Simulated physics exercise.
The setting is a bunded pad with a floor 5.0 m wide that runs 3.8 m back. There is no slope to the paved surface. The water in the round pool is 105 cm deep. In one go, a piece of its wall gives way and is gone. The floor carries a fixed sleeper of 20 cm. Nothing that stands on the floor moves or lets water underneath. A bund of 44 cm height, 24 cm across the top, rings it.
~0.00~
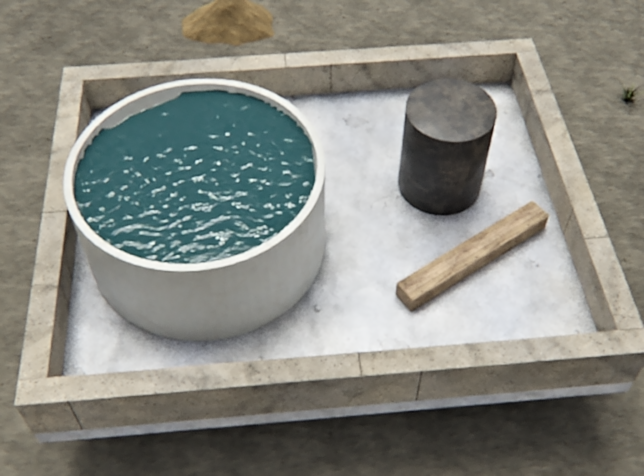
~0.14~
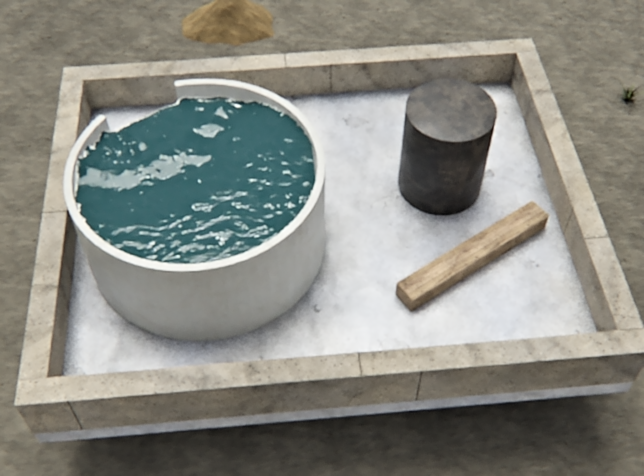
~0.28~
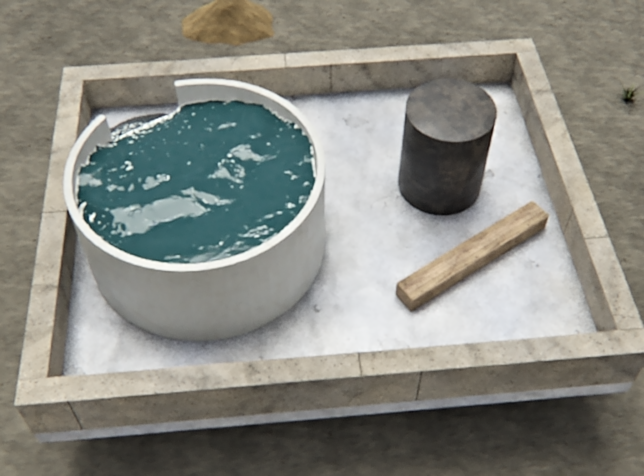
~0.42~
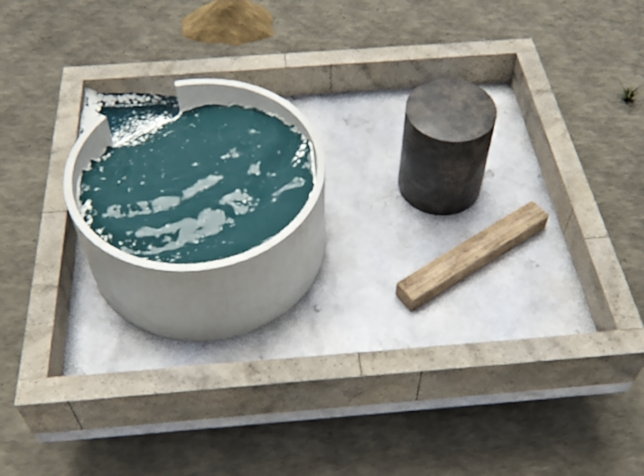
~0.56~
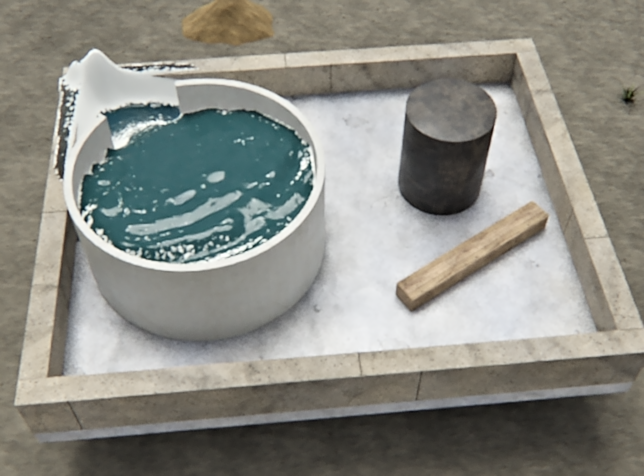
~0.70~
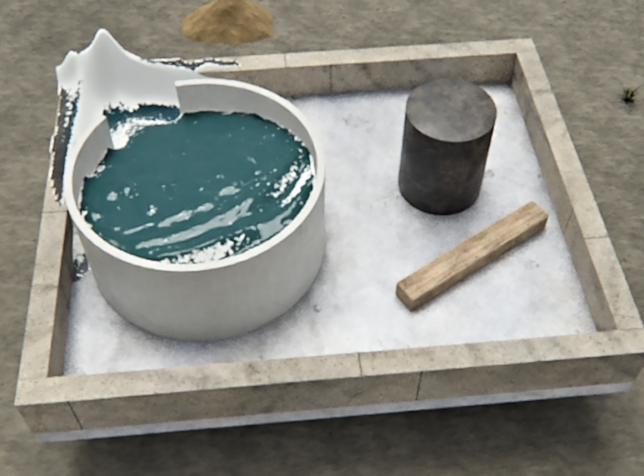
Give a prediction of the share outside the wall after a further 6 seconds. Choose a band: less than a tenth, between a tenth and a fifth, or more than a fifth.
The share is between a tenth and a fifth.
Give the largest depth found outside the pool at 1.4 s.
Around 96 centimetres deep.
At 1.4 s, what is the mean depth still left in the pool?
Mean depth: About 71 cm.
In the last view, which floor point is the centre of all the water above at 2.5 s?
Near (218, 204).
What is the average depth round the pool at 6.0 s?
Reading: Close to 17 cm.
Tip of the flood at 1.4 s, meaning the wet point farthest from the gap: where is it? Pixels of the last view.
That's around (441, 86) in the last picture.
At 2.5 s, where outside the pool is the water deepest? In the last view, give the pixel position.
Near (93, 109).
After 1.1 s water covers 20 % of the floor and is deepest (124 cm) near (139, 106); 2 % is over the wall.
After 1.4 s water covers 30 % of the floor and is deepest (96 cm) near (108, 108); 5 % is over the wall.
After 2.5 s water covers 55 % of the floor and is deepest (56 cm) near (93, 109); 13 % is over the wall.
After 4.0 s water covers 75 % of the floor and is deepest (45 cm) near (91, 130); 15 % is over the wall.
After 6.0 s water covers 80 % of the floor and is deepest (31 cm) near (477, 364); 15 % is over the wall.
